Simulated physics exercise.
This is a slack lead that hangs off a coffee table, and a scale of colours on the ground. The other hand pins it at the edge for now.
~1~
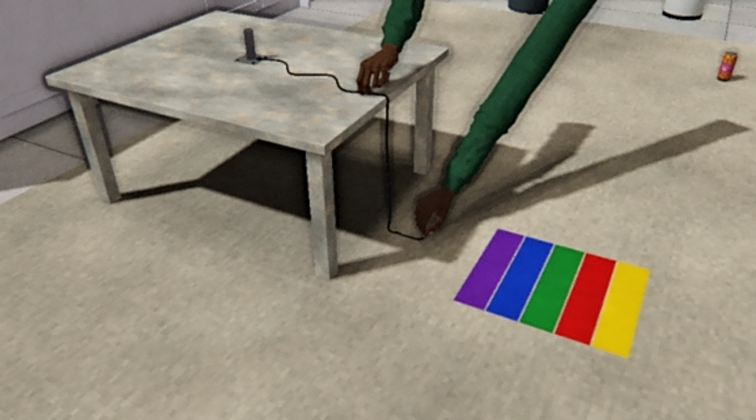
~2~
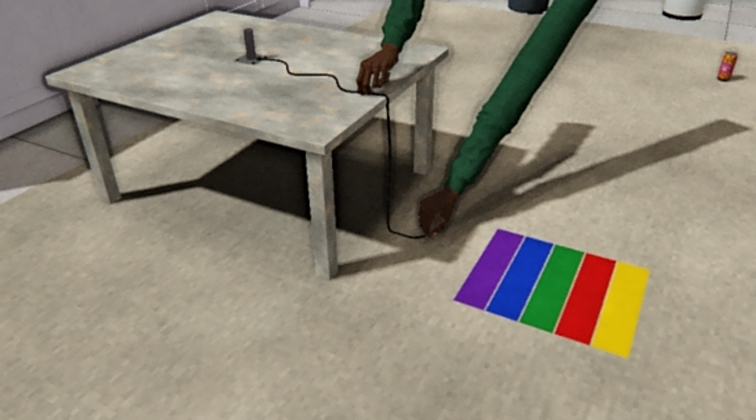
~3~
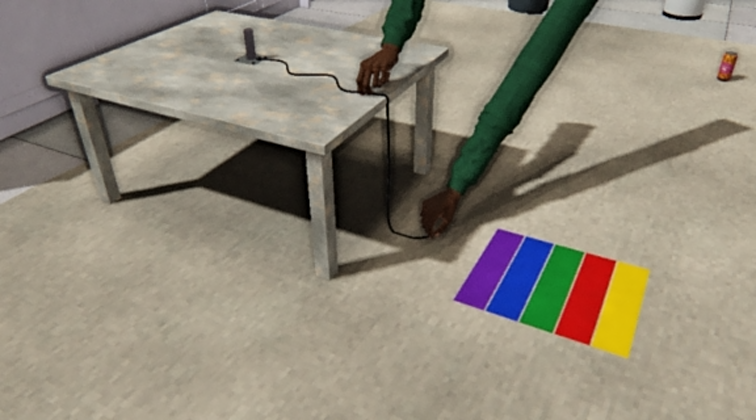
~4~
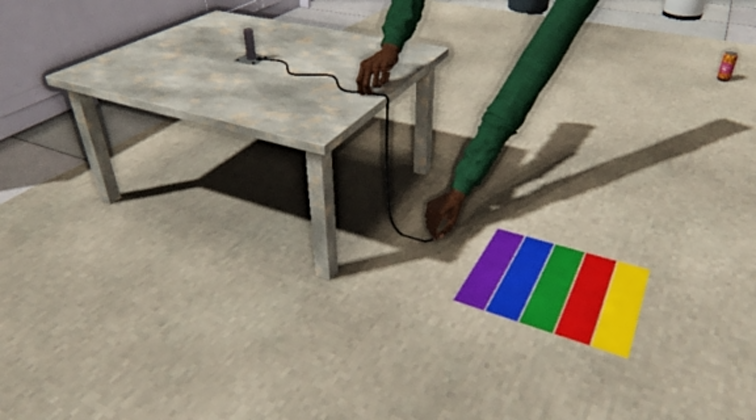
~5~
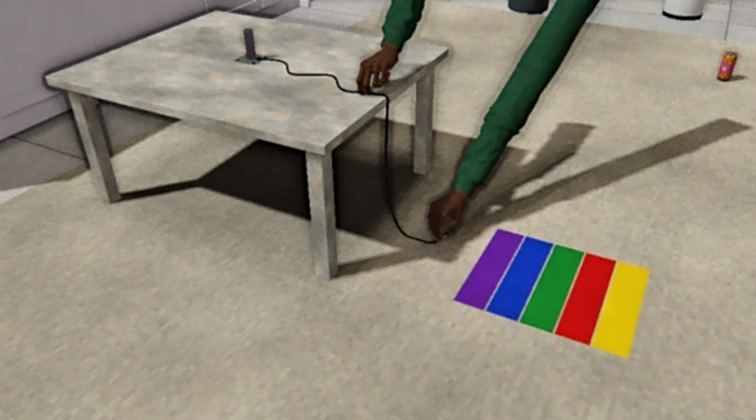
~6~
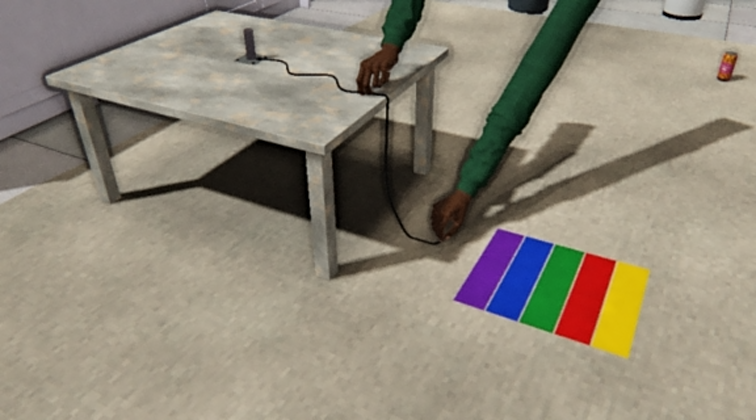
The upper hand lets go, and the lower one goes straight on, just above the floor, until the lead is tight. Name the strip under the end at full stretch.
Over green.
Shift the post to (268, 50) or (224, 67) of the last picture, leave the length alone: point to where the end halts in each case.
About (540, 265) and (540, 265).
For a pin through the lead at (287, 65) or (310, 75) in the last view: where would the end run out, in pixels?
About (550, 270) and (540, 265).
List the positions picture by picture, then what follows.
In the first frame, end (428, 233); purple (477, 291); blue (509, 301); green (543, 312); red (577, 323); yellow (615, 335).
In the second frame, end (431, 234); lead through (284, 62) (314, 75) (344, 91) (388, 119) (390, 175) (389, 226).
In the third frame, end (434, 235).
In the fourth frame, end (438, 236); lead through (284, 62) (314, 75) (344, 91) (387, 119) (387, 174) (395, 227).
In the fifth frame, end (441, 237).
In the sixth frame, end (444, 238); lead through (284, 62) (314, 75) (344, 91) (387, 119) (386, 174) (403, 227).
Early on, end near (506, 256); over purple.
Midway, end near (536, 265); over blue.
At the end of the slack, end near (555, 270); over green. The end stops over the green strip.
